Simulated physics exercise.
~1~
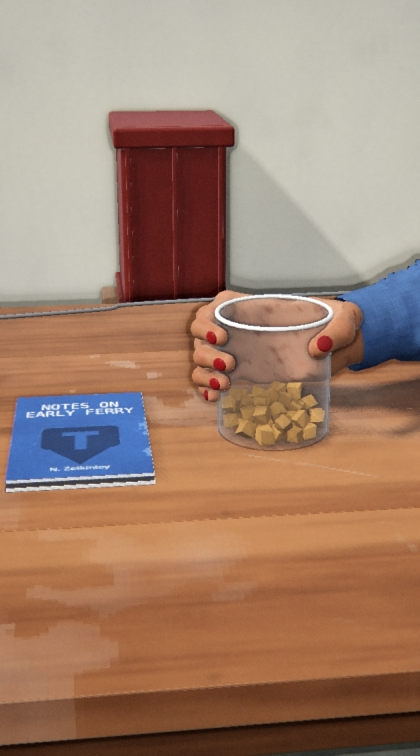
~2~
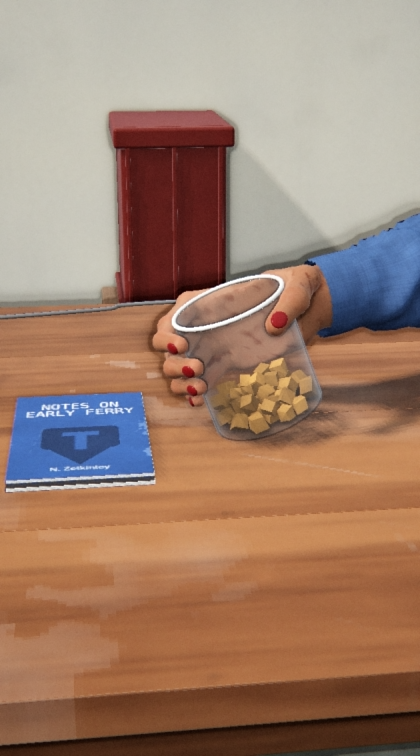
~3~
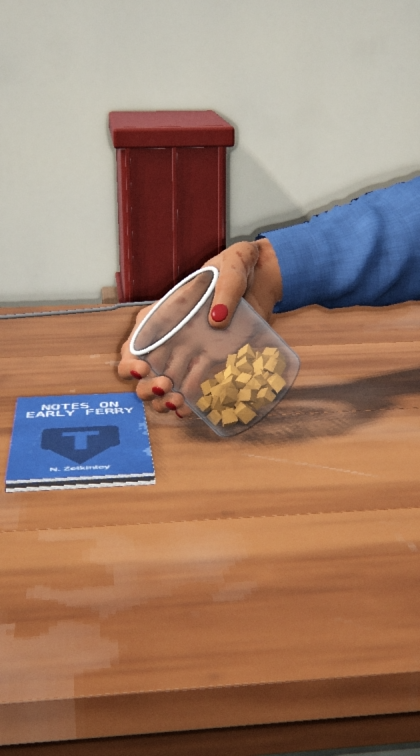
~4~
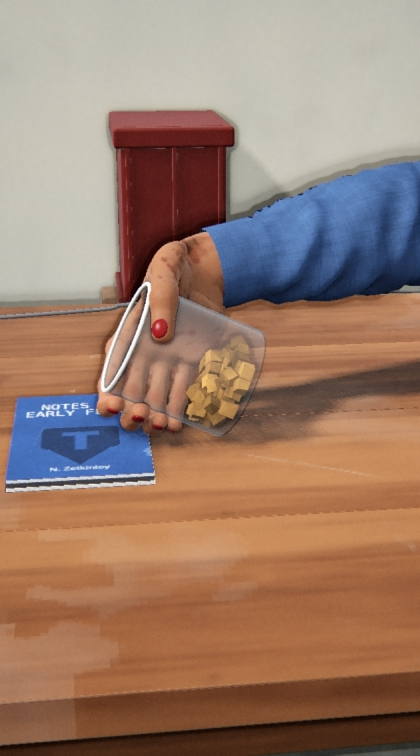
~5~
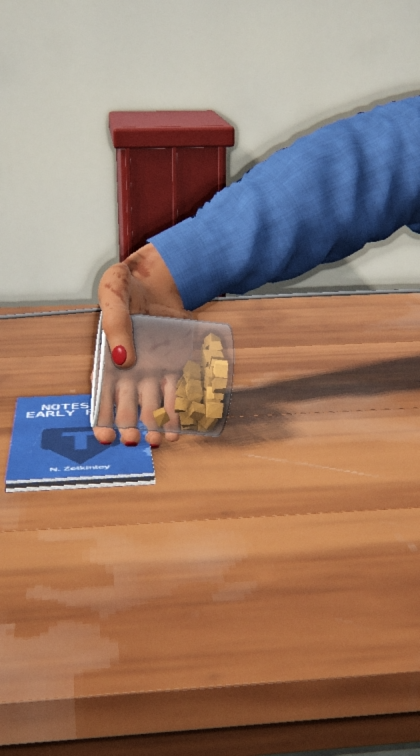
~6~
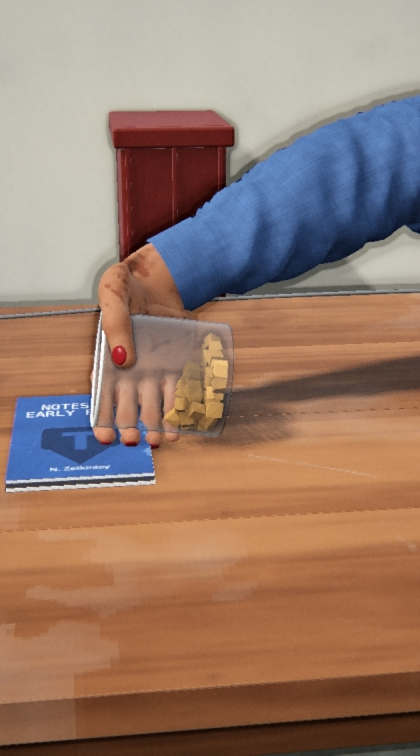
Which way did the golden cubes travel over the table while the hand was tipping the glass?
The golden cubes moved to the left, staying inside the glass.
